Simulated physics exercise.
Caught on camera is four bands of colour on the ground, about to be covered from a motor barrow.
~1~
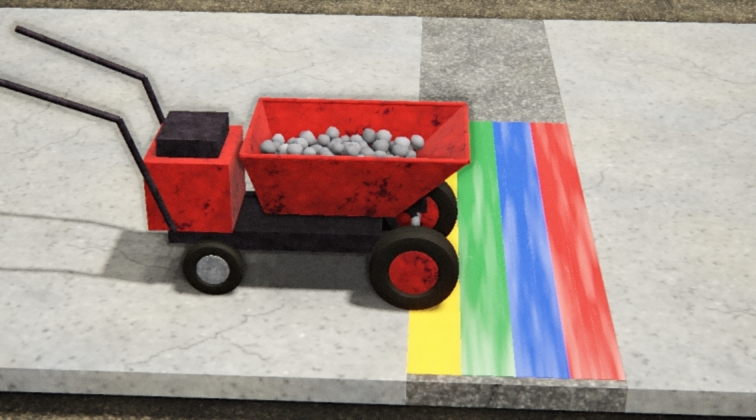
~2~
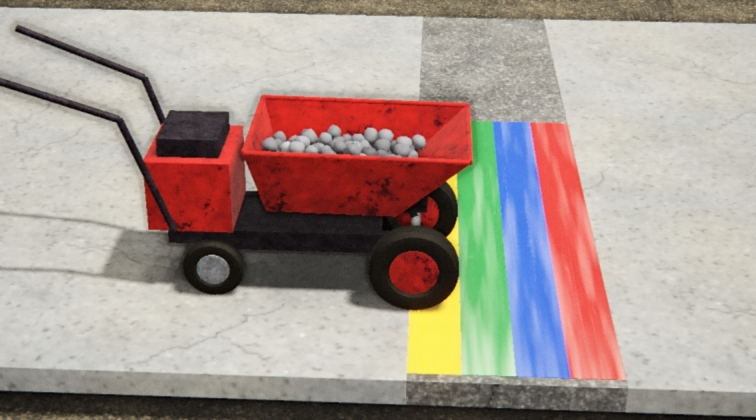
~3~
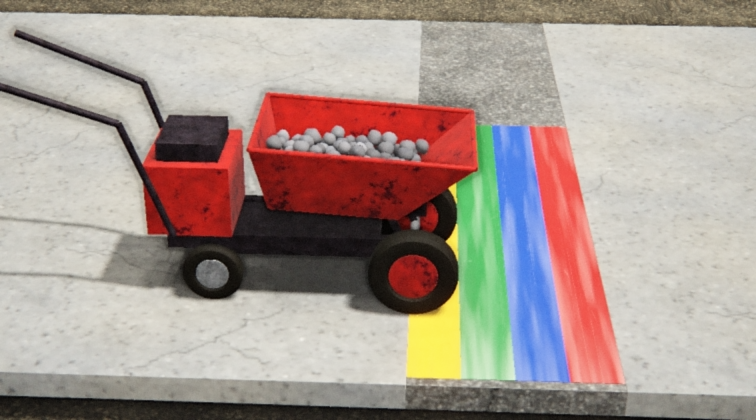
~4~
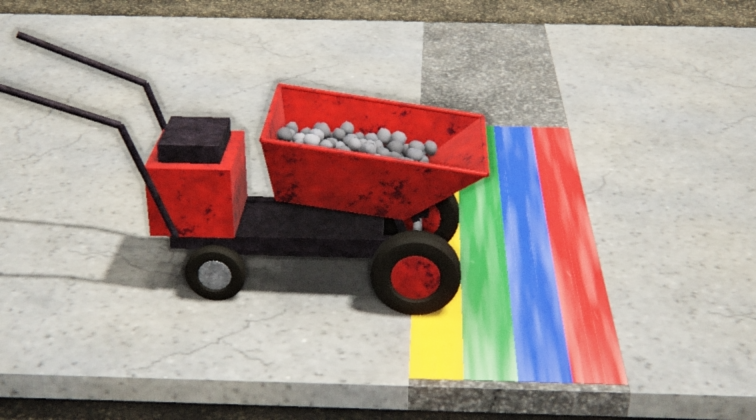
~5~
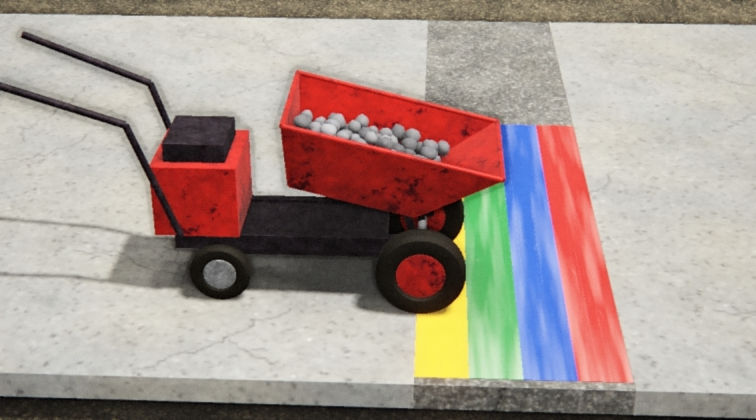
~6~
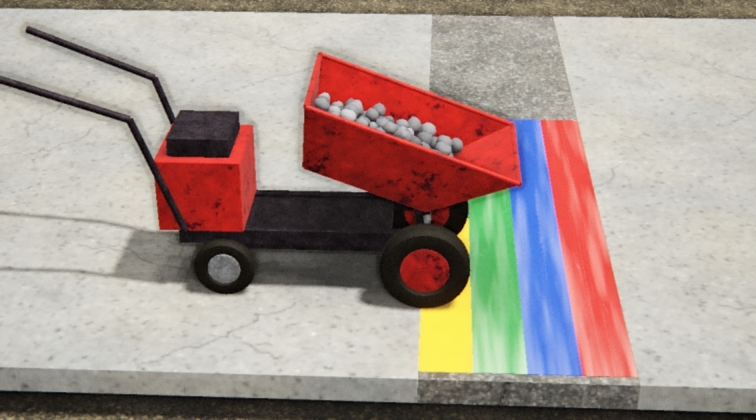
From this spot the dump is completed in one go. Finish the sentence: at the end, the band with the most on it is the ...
At the end, the band with the most on it is the red one.
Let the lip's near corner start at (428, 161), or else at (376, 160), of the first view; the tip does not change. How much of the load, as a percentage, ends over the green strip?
The first spot gives roughly 0 %; the second gives roughly 30 %.
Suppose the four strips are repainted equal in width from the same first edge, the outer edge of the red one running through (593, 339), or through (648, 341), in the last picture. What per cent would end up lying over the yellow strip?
About 0 % and 0 %.
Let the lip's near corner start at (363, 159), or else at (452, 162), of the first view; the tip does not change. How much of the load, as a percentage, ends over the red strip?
10 per cent, then 40 per cent.
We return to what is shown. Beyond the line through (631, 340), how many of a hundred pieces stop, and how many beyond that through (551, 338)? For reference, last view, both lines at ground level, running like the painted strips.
Estimate, first then second: 30 %, 80 %.
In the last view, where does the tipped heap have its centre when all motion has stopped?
At about (609, 273), give or take.
Just after the last frame, skip tipped steeply; every one in the skip.
A moment on, skip tipped right over; roughly half in the skip; about a tenth over the blue strip; roughly a third over the red strip; about a tenth off the paint.
Further on, skip tipped right over; roughly a quarter in the skip; about a tenth over the blue strip; roughly a third over the red strip; roughly a third off the paint.
When it is over, skip tipped right over; roughly a quarter in the skip; not one over the yellow strip; not one over the green strip; about a tenth over the blue strip; roughly a third over the red strip; roughly a third off the paint.
